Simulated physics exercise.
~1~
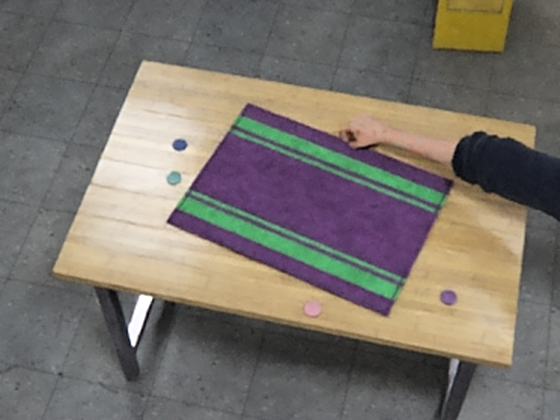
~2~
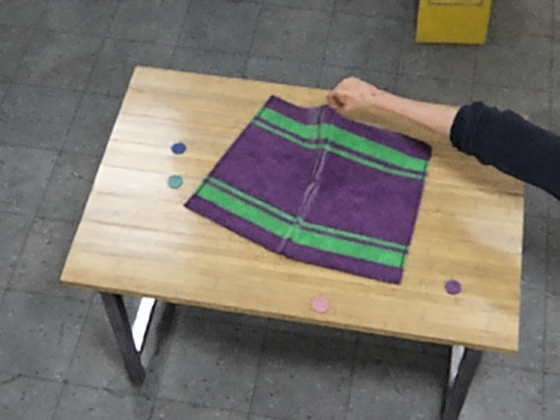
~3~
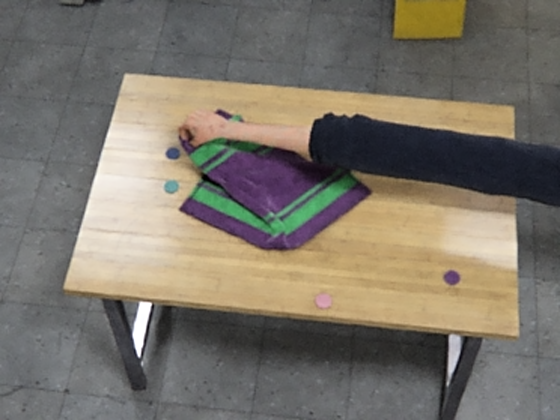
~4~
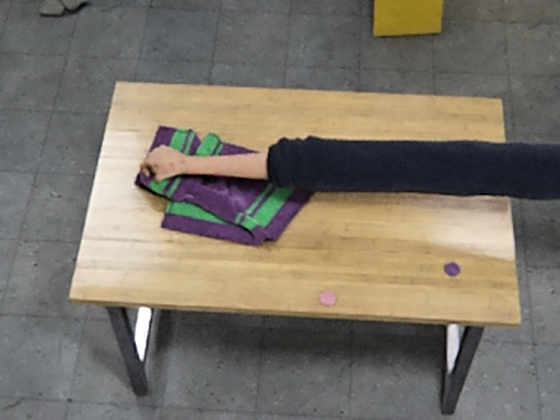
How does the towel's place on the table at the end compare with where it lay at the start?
At the start the towel lay across the middle and right part of the table, but by the end it was bunched up on the left side.
